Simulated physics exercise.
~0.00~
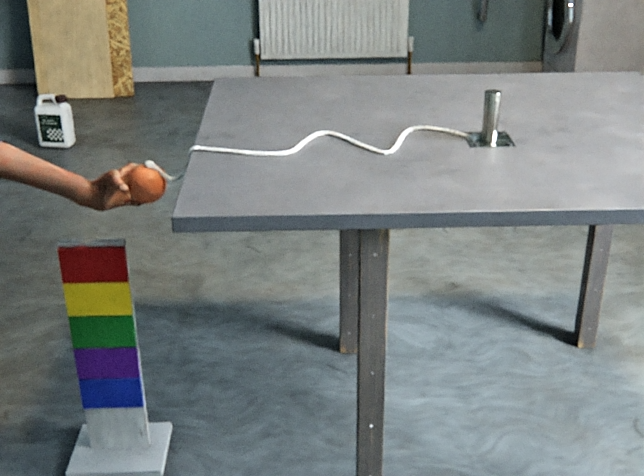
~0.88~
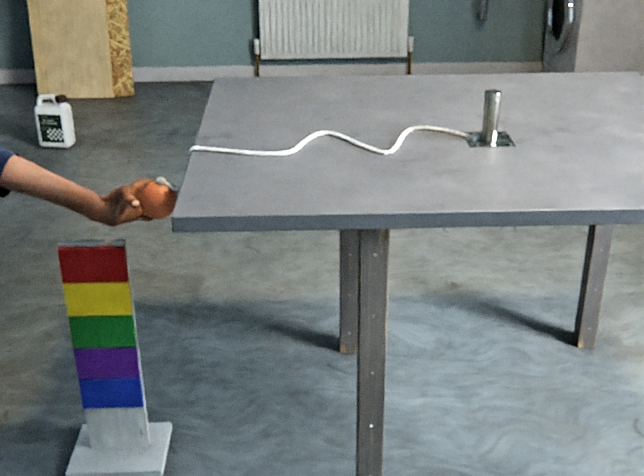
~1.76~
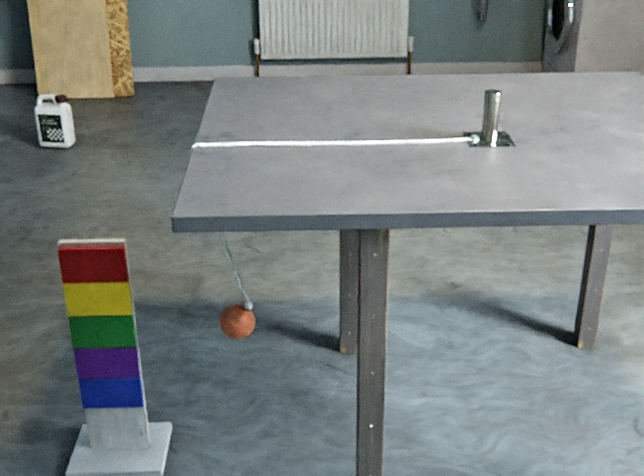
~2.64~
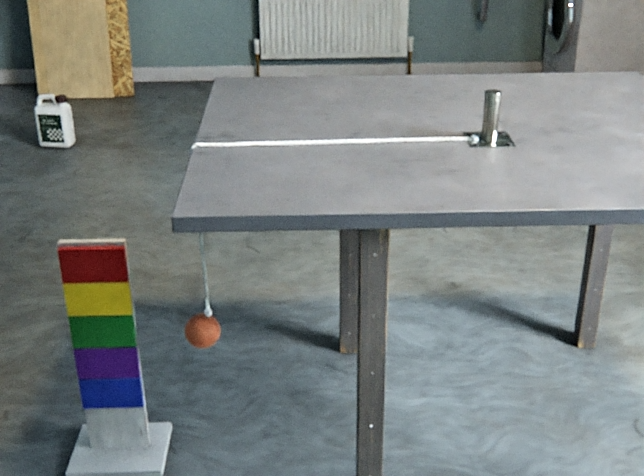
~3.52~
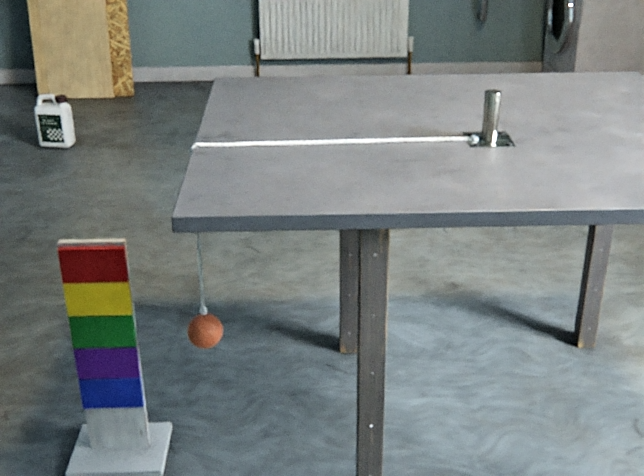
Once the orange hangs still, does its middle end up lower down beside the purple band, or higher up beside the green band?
It ends up higher, beside the green band. The cord pulls straight and the orange comes to rest with its middle level with green.
